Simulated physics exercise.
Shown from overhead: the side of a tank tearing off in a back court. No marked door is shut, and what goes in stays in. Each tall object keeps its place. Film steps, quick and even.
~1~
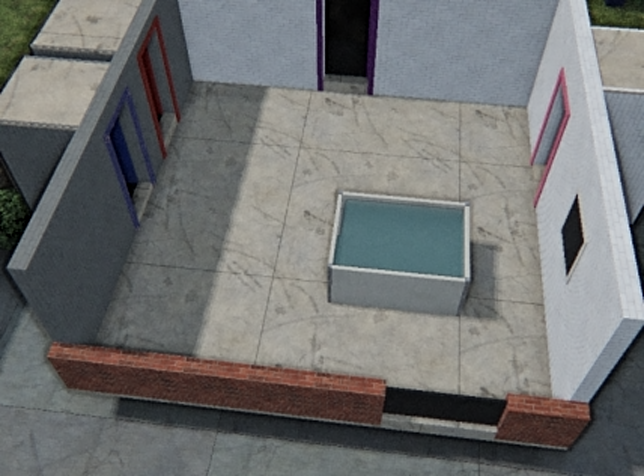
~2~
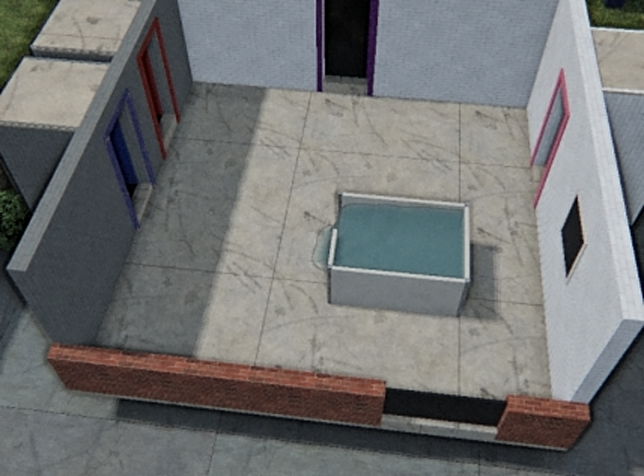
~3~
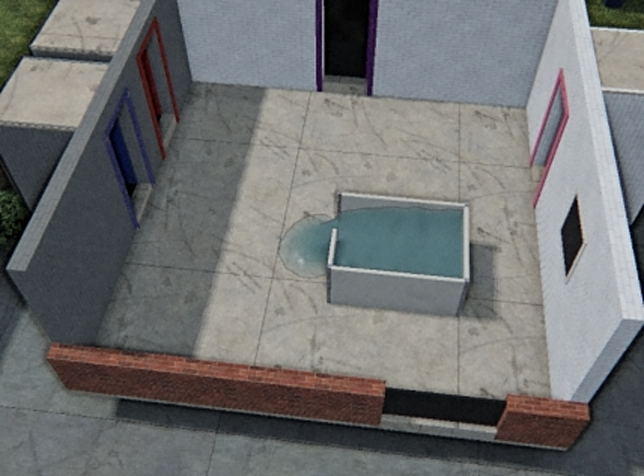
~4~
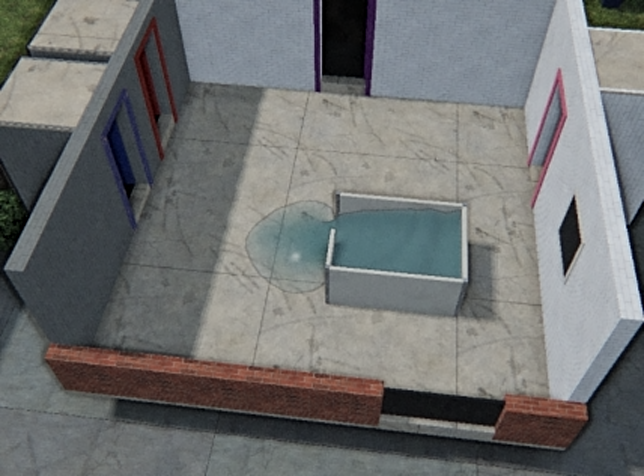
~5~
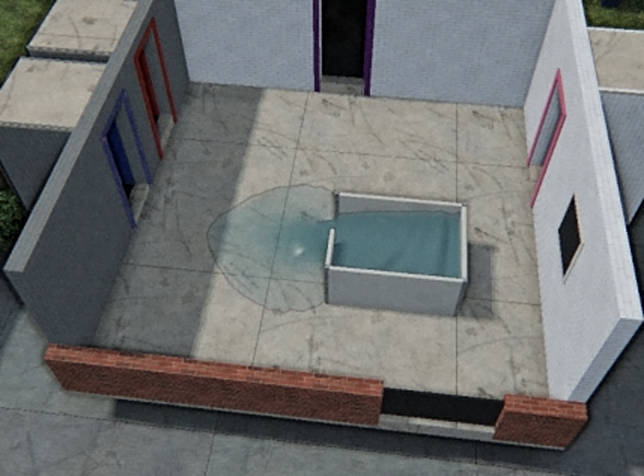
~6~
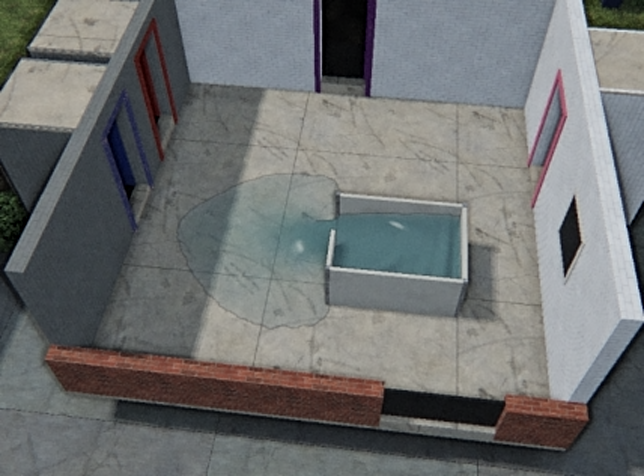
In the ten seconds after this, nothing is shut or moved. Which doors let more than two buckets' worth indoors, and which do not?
The red door does not; the blue door lets more through; the pink door does not; the purple door does not.
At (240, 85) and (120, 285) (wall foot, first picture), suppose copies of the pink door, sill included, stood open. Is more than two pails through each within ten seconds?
The first new door crosses the line, and the second crosses the line.
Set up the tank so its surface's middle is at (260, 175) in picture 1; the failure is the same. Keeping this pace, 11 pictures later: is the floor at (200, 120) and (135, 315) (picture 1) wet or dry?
One after the other: Reached, reached.
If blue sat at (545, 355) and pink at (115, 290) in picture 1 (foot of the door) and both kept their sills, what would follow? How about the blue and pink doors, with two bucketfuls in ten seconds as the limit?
What you'd see: The blue stays within the limit and the pink tops the limit.
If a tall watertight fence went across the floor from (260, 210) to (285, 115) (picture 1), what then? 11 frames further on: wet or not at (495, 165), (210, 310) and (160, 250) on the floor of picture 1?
Results in order: Bone-dry / swamped / swamped.
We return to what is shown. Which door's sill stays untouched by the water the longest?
Answer - the door marked pink.
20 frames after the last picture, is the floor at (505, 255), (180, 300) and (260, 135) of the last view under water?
Result, as listed: Not wetted / wetted / wetted.
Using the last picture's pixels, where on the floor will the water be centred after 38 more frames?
Near (280, 223).
A moment on, water covers 35 % of the floor; the red door not reached, the blue door under two buckets in, the pink door not reached, the purple door not reached.
Next, water covers 40 % of the floor; the red door wet at the sill, nothing in, the blue door over two buckets in, the pink door not reached, the purple door not reached.
Then, water covers 40 % of the floor; the red door wet at the sill, nothing in, the blue door far over two buckets in, the pink door not reached, the purple door wet at the sill, nothing in.
Later, water covers 80 % of the floor; the red door wet at the sill, nothing in, the blue door far over two buckets in, the pink door not reached, the purple door wet at the sill, nothing in.
In the end, water covers 95 % of the floor; the red door wet at the sill, nothing in, the blue door far over two buckets in, the pink door wet at the sill, nothing in, the purple door wet at the sill, nothing in.
